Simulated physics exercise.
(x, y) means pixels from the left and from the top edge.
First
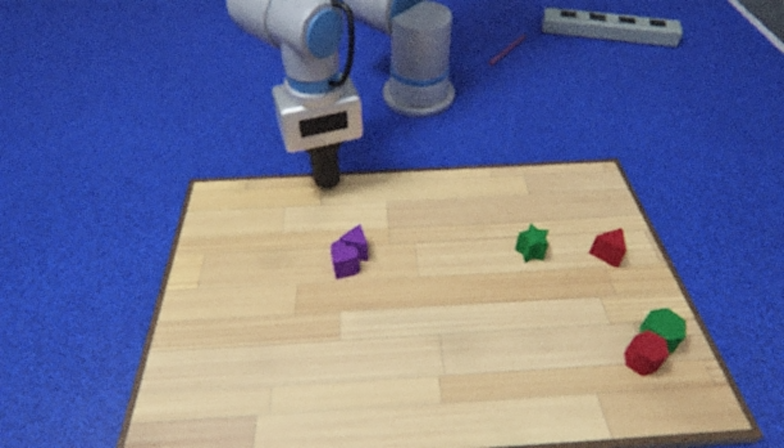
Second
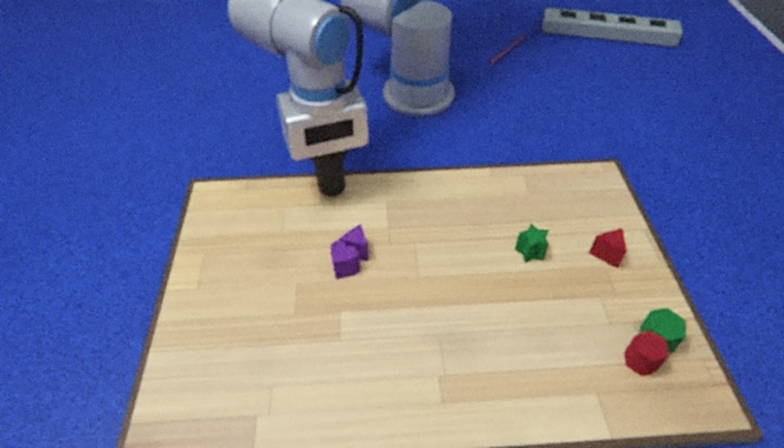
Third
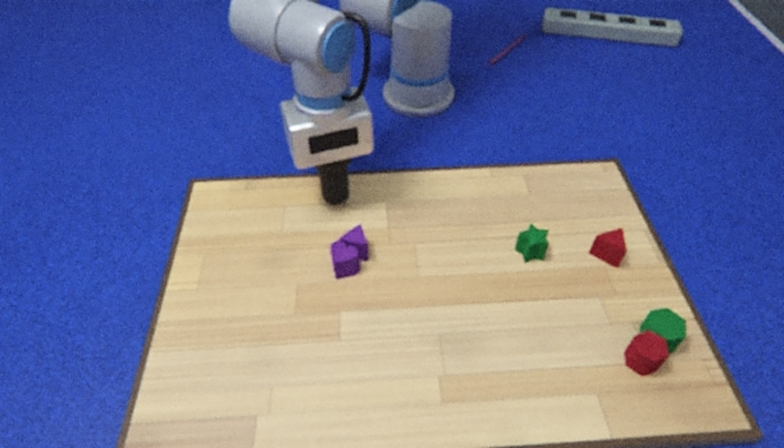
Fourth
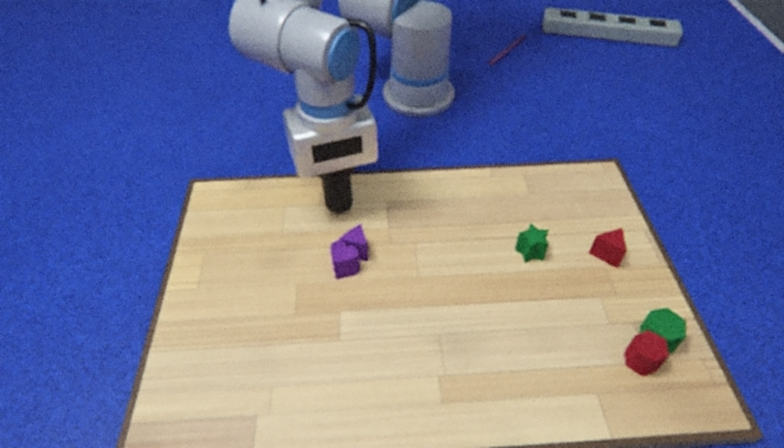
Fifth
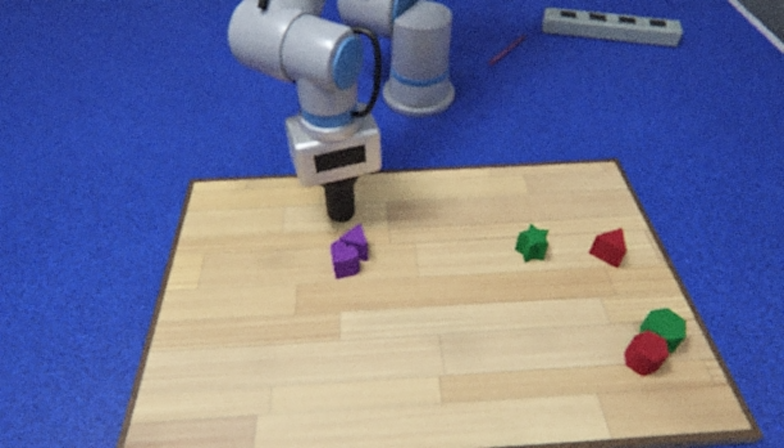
On a light wooden board laid over a blue surface, two small purple blocks sit together left of centre, with green and red blocks resting toward the right. A robot arm holding a dark pusher starts near the back edge, then moves slowly forward and slightly right, drawing close behind the purple pieces, while every block stays still.
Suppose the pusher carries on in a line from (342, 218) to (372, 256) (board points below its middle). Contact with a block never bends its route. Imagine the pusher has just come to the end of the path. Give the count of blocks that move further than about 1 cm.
Here I'd predict a lone block moving more than 1 cm.
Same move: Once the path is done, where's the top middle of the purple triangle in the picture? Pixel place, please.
The middle of its upper face should be somewhere near (365, 258).
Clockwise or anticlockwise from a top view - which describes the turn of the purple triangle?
From above, the purple triangle will be seen to turn clockwise.
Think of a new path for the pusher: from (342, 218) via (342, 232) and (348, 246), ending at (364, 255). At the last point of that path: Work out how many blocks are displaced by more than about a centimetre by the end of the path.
I'd say just one block gets shifted by more than about 1 cm.
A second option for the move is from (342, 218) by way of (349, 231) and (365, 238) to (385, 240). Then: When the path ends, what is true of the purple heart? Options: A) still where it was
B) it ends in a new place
A - still where it was.
On the path given first. Halfway along, pusher at (356, 232); purple triangle at (356, 238), turned 20° clockwise.
At the end, pusher at (372, 251); purple heart at (340, 255), turned 30° clockwise; purple triangle at (365, 258), turned 65° clockwise.
